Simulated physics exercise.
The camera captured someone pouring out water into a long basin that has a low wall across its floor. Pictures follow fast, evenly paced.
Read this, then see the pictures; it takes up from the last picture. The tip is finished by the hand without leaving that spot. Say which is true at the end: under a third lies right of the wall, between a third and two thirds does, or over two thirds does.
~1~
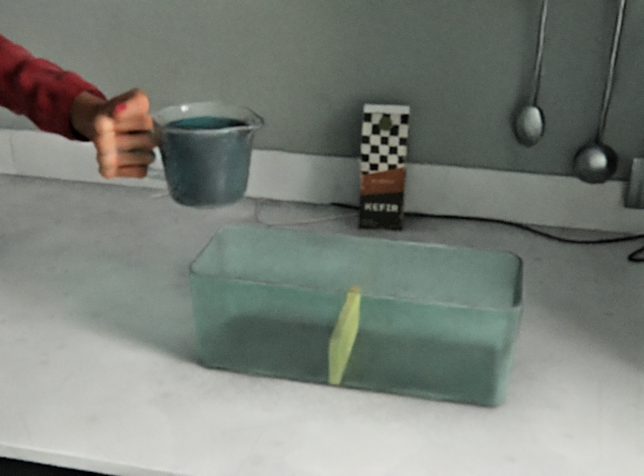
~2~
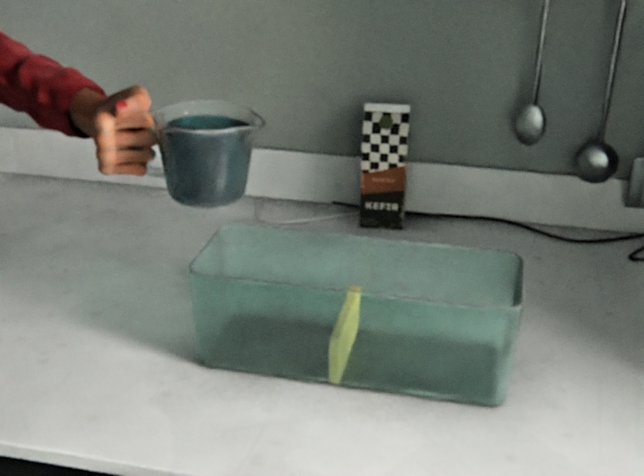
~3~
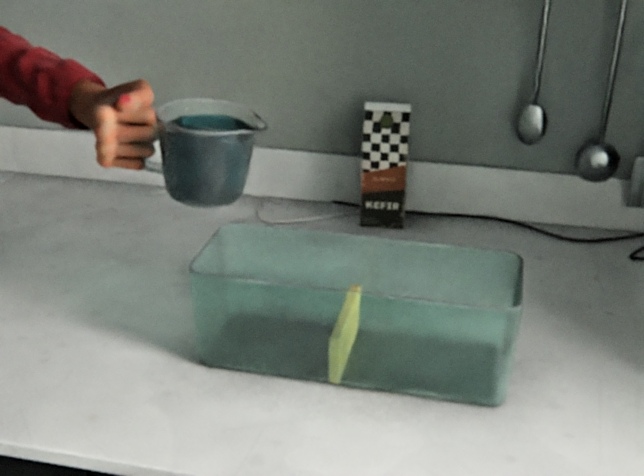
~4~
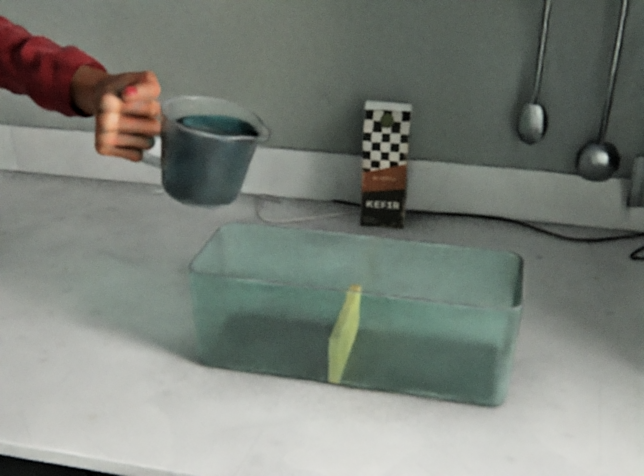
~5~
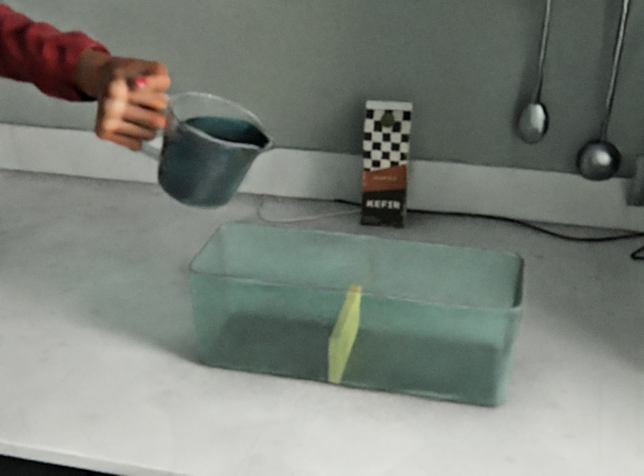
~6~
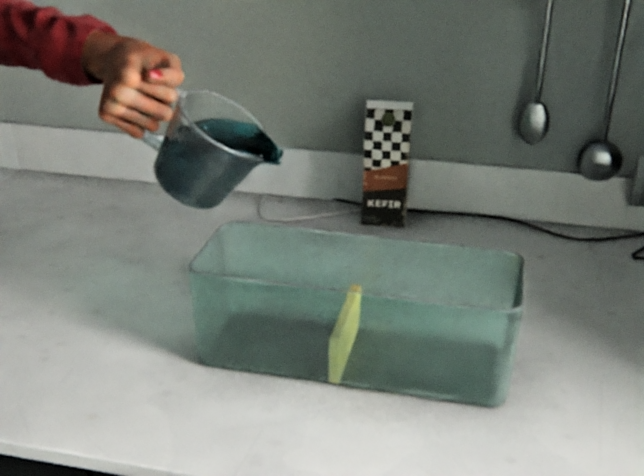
The right side is left with too little to make a third.
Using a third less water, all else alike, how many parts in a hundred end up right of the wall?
5 per cent or so.
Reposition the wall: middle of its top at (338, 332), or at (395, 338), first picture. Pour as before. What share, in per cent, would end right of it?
In turn some 15 and 15 in a hundred.
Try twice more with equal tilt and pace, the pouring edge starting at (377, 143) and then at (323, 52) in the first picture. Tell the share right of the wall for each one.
Roughly 100 % and 85 %.
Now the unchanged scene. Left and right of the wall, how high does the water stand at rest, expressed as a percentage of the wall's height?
Left part: 40 per cent; right part: 0.
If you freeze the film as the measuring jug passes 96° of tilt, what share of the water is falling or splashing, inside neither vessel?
Roughly 25 %.
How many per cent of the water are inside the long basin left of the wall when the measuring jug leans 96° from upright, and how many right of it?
40 % left, 0 % right.
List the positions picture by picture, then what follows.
In the first picture, tilt 0°; pouring edge (264, 123); surface from (164, 124) to (252, 131); the long basin's rim runs from (206, 248) to (522, 283); the wall's top is at (346, 313).
In the second picture, tilt 1°; pouring edge (265, 124); surface from (164, 123) to (252, 131).
In the third picture, tilt 6°; pouring edge (267, 128); surface from (167, 122) to (255, 133).
In the fourth picture, tilt 13°; pouring edge (271, 136); surface from (169, 122) to (259, 134).
In the fifth picture, tilt 22°; pouring edge (274, 147); surface from (172, 126) to (269, 138).
In the sixth picture, tilt 33°; pouring edge (276, 160); surface from (170, 132) to (273, 149); 3 per cent is over the edge.
A moment on, the measuring jug is tipped on its side and 37 per cent is still to pour, 39 is left of the wall and 0 right of it.
Next, the measuring jug is tipped right over and 3 per cent is still to pour, 90 is left of the wall and 1 right of it.
Then the measuring jug is tipped right over and 0 per cent is still to pour, 95 is left of the wall and 3 right of it.
Later the measuring jug is tipped right over and 0 per cent is still to pour, 95 is left of the wall and 3 right of it.
In the end 95 per cent lies left of the wall, 3 right of it and 2 outside.
